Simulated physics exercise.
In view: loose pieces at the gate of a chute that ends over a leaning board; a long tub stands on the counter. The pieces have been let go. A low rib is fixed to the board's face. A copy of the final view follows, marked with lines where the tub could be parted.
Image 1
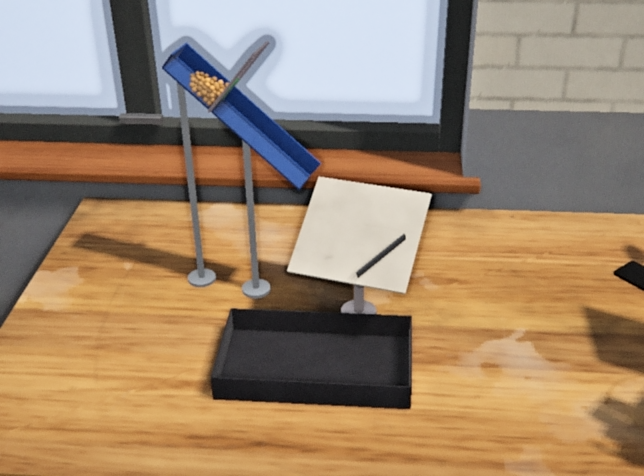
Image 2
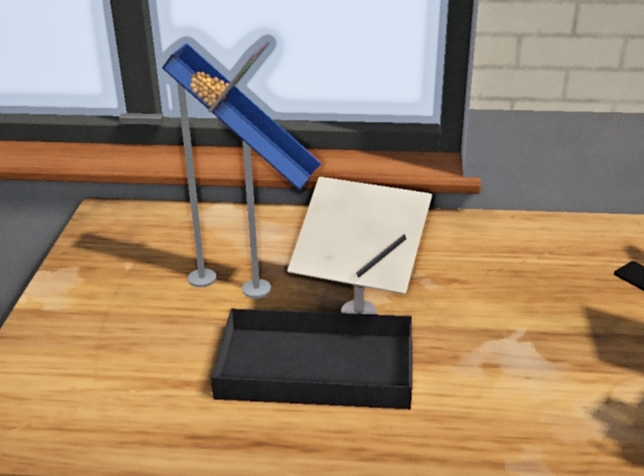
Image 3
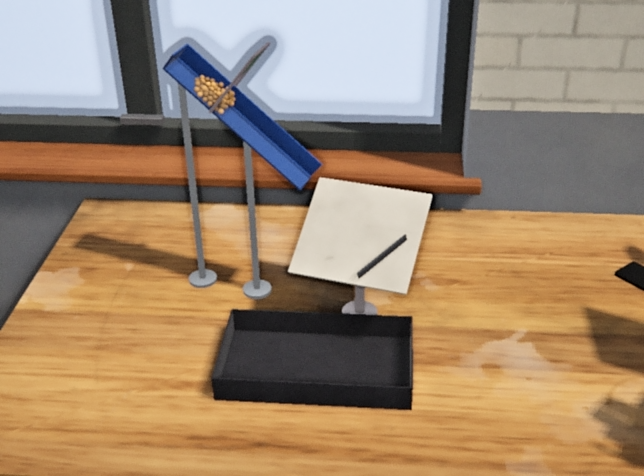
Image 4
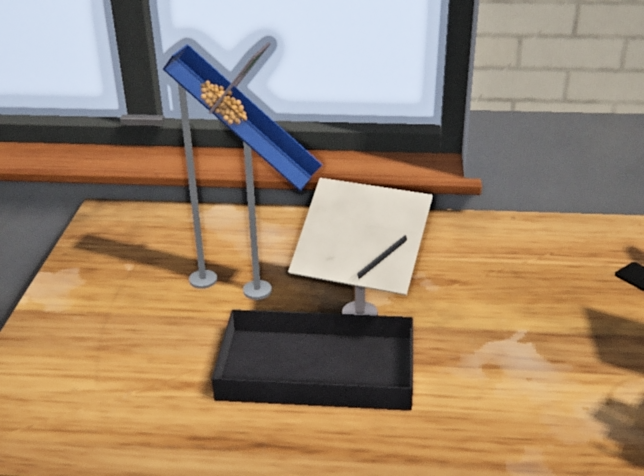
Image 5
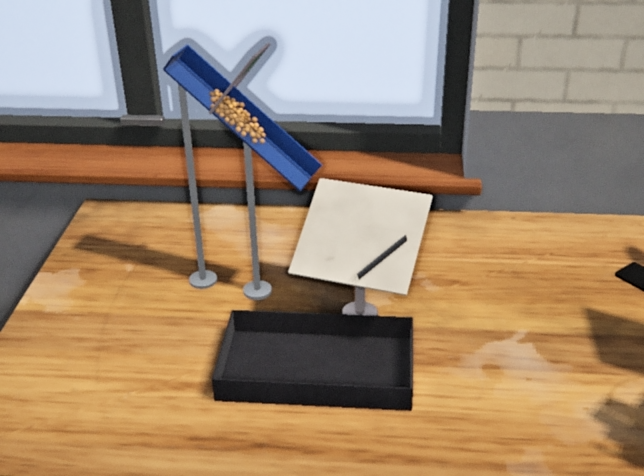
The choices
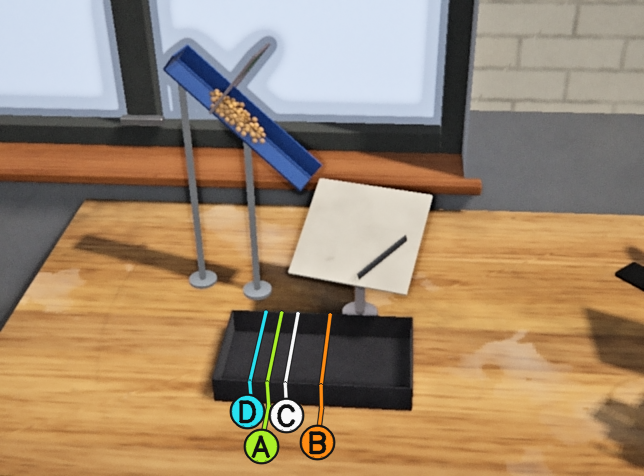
Small round tan beads slide down and to the right along a sloping blue chute, slowly at first, then spreading into a longer cluster near its middle. The chute stands on two thin grey supports at the left of a light wooden counter, before a window and pale brick wall, seen from slightly above. A tilted cream board with a dark rib stands behind an empty black tub, and the view stays still.
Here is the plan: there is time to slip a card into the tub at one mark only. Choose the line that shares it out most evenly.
Go for B.
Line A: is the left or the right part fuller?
The right side.
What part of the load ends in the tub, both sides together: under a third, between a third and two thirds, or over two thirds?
It is over two thirds.
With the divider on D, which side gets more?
More lands on the right.
On the marked copy, line A crosses the front rim at (267, 382); line B crosses the front rim at (321, 384); line C crosses the front rim at (285, 382); line D crosses the front rim at (249, 381).
With A, of what is caught, a small share on the left of the divider, the bulk on the right.
With B, of what is caught, close to two thirds on the left of the divider, close to a third on the right.
With C, of what is caught, a small share on the left of the divider, the bulk on the right.
With D, of what is caught, a small share on the left of the divider, all but a few on the right.
